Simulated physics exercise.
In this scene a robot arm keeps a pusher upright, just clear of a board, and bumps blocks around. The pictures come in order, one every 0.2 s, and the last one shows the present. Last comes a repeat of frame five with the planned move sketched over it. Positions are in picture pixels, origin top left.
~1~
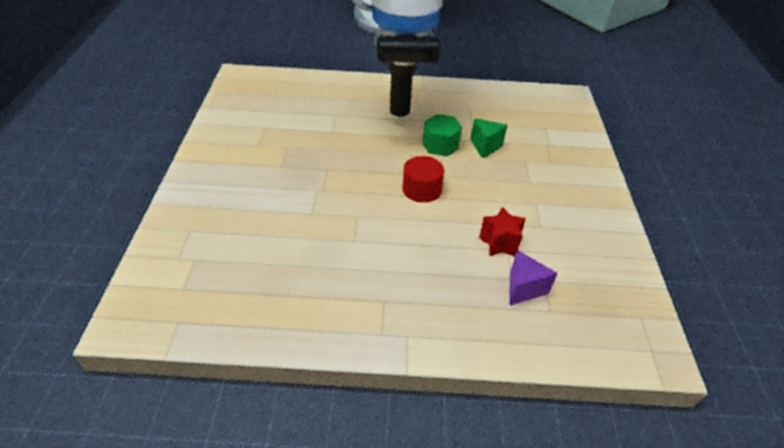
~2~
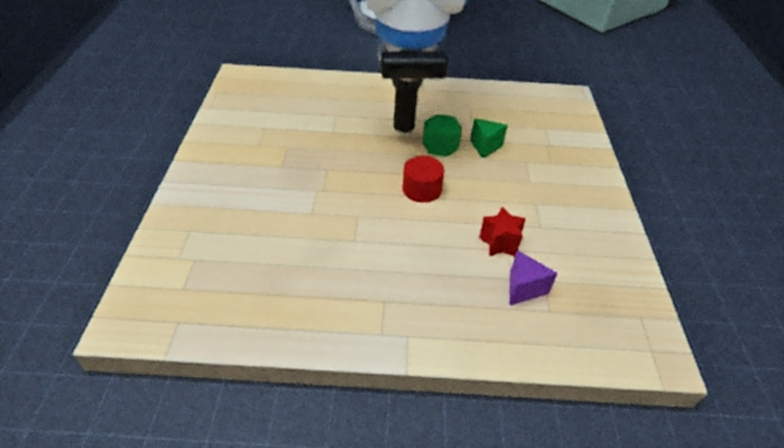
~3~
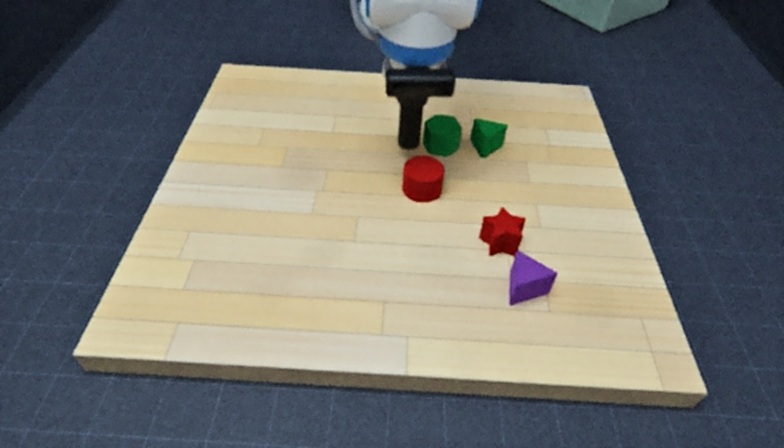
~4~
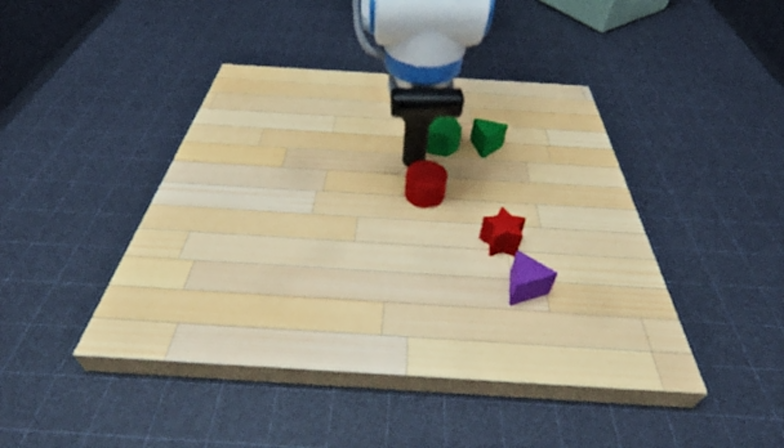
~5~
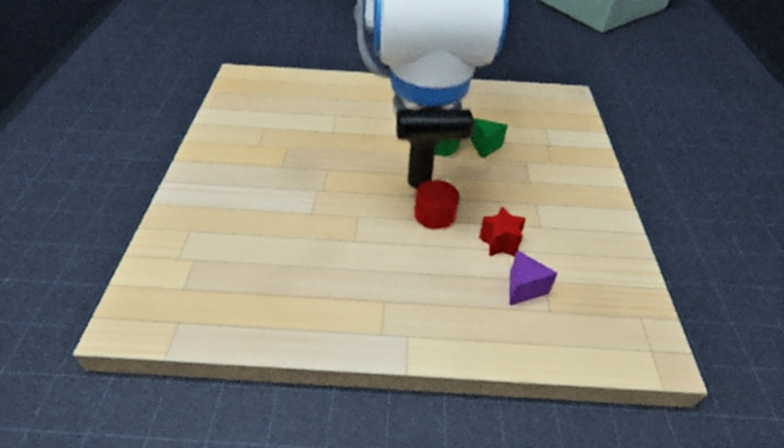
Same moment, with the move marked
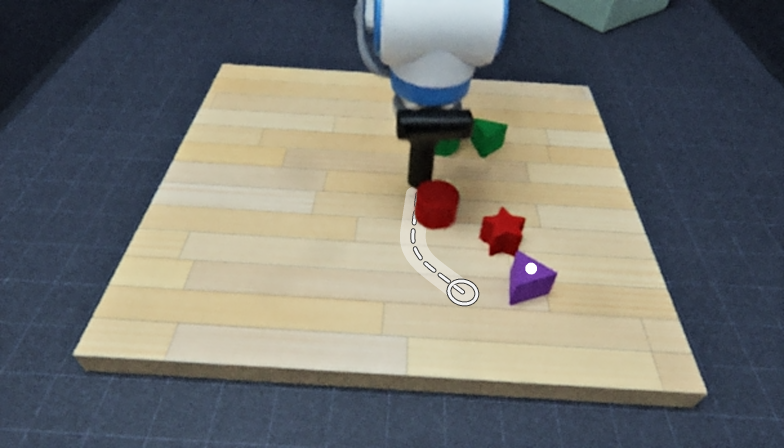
On a wooden board, a robot arm's black pusher moves nearer and nudges the red cylinder.
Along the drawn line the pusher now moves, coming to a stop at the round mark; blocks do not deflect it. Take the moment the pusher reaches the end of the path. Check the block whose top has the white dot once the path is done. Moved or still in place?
The block stays on its spot.
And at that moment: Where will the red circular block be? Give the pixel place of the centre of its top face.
Put as a pixel place, it's (451, 217).
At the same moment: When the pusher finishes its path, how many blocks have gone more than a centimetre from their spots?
Answer: One block.
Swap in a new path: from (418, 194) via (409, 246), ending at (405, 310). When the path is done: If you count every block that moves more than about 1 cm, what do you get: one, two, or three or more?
One block moves.
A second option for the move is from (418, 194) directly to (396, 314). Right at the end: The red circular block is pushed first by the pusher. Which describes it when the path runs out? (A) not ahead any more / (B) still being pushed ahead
Letter A.
The drawn path runs from (418, 194) over (414, 227) and (424, 262) to (463, 292); the dot is on the purple triangle.
The first path, step by step. One third of the way, pusher (415, 214); red circular block (450, 215).
Two thirds of the way, pusher (426, 250); red circular block (451, 217).
At the end, pusher (466, 280); red circular block (451, 217); purple triangle not moved.
